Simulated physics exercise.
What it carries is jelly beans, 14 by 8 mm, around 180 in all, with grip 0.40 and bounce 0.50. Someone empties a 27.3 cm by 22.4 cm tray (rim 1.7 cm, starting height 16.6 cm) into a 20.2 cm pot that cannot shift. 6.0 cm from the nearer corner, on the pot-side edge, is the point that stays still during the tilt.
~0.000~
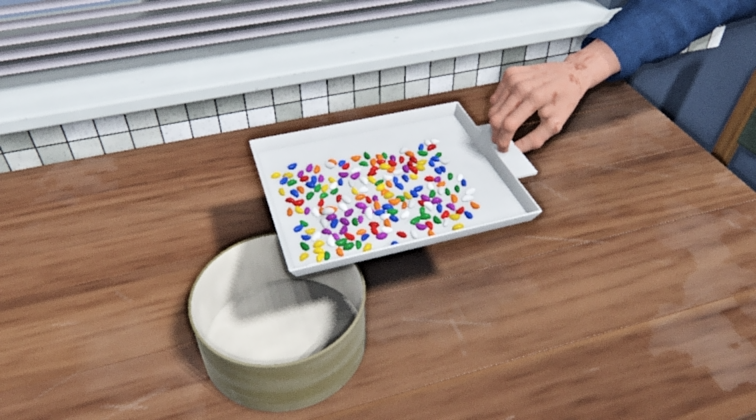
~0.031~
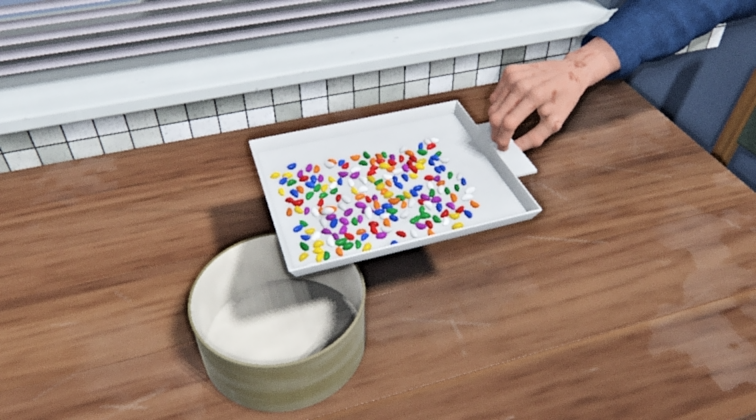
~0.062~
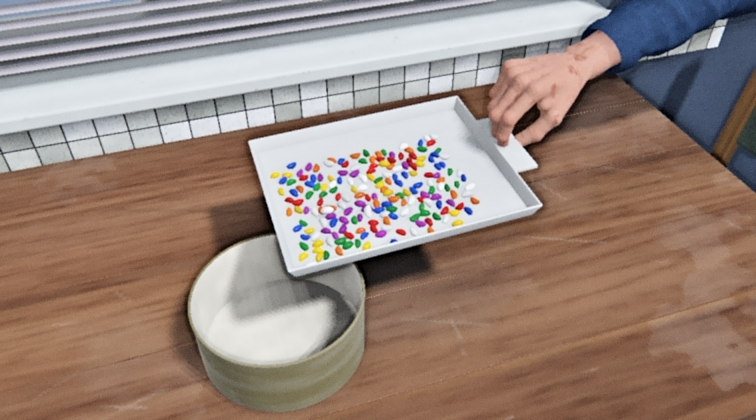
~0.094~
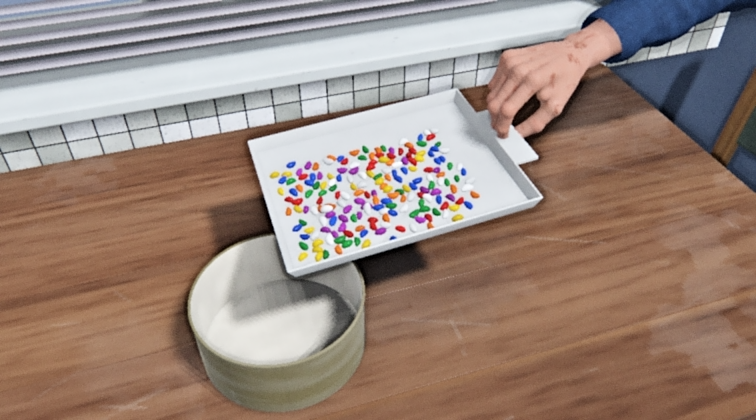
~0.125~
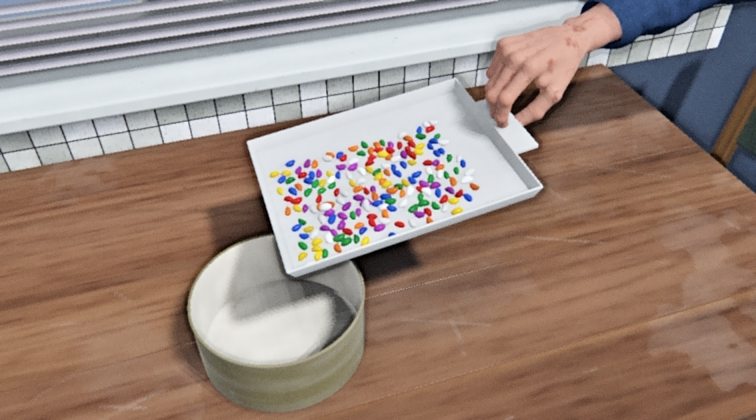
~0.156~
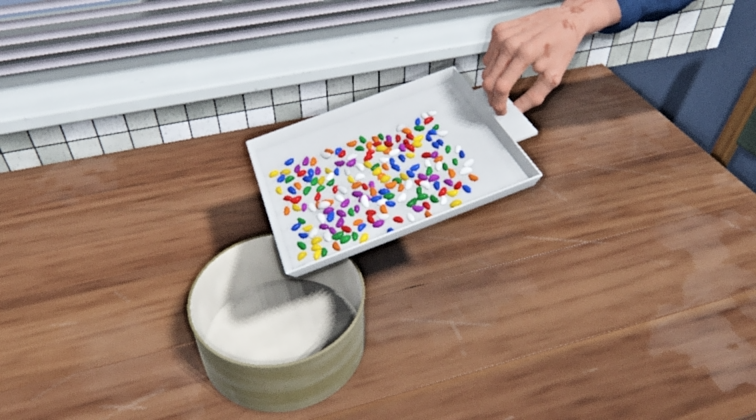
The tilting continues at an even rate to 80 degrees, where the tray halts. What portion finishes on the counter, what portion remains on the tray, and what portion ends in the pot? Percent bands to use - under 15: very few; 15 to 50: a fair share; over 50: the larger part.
Counter - a fair share, left on the tray - very few, pot - the larger part.
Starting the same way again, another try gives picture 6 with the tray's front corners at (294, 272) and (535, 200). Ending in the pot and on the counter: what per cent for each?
The pot gets 85 and the counter 15.
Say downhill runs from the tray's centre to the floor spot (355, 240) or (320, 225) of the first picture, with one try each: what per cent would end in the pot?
Roughly 90 % for the first direction, roughly 100 % for the second.
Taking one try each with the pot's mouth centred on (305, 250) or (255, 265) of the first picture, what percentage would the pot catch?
Roughly 45 per cent, then 85 per cent.
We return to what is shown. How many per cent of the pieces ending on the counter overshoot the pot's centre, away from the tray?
Around 90 per cent, give or take.
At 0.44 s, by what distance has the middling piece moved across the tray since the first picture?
By then it sits near 4 cm from where it began.
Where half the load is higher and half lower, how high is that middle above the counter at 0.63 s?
Roughly 18 cm.
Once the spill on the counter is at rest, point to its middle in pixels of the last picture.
Around (186, 272).
Then, at 0.44 s, tilt 46 degrees; the tray holds 100 %, the pot 0 %.
After 0.63 s, tilt 69 degrees; the tray holds 85 %, the pot 0 %.
After 0.93 s, tilt 80 degrees; the tray holds 5 %, the pot 70 %.
In the end, at 2.2 s, counter 25 %, tray 0 %, pot 75 %.
